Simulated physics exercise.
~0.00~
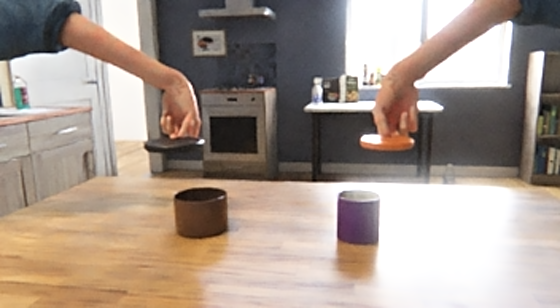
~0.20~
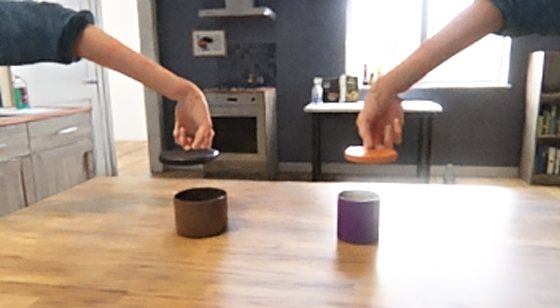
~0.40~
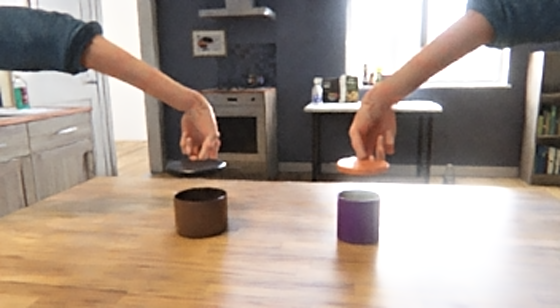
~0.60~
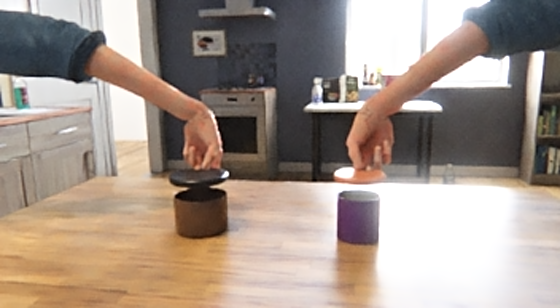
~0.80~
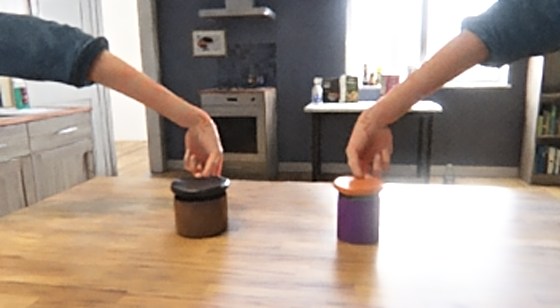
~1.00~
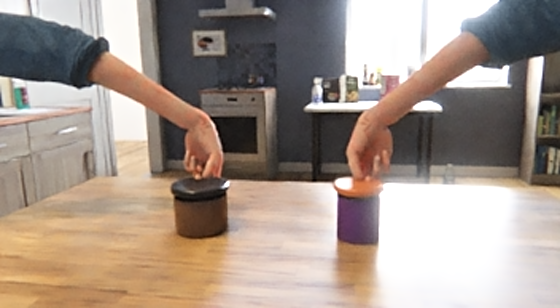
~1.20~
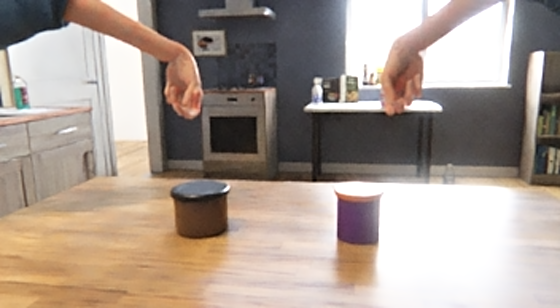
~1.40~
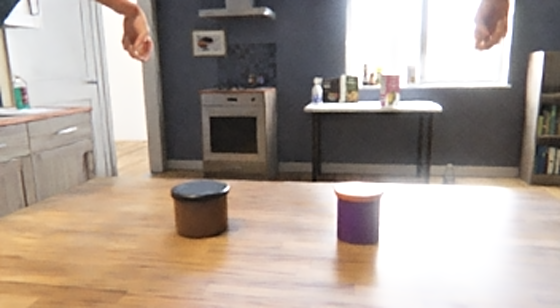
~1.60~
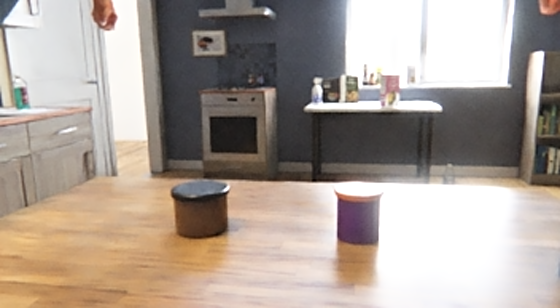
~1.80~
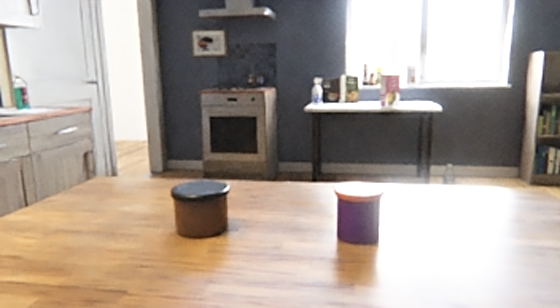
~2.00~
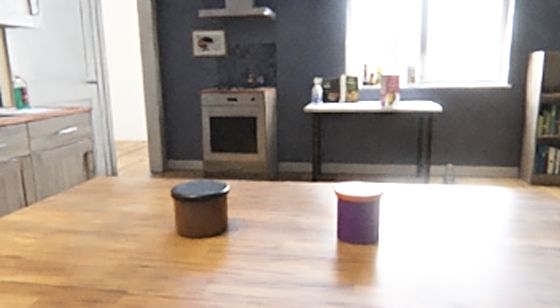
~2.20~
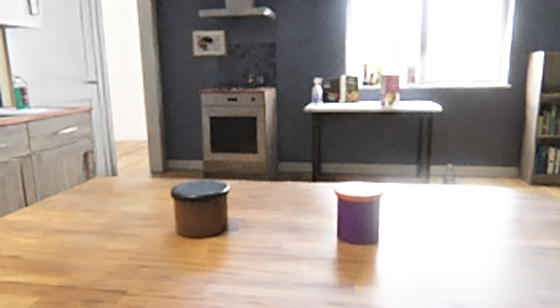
At the start, two hands reach in from either side above a wooden table in a kitchen, the left one holding a black lid and the right one an orange lid. Below them stand two open containers, a dark brown one on the left and a purple one on the right. The hands move slightly inward and lower the lids until each sits on the rim beneath it. The fingers stay there briefly, then let go, and both arms draw up and out of view. The lids stay in place, covering both containers.
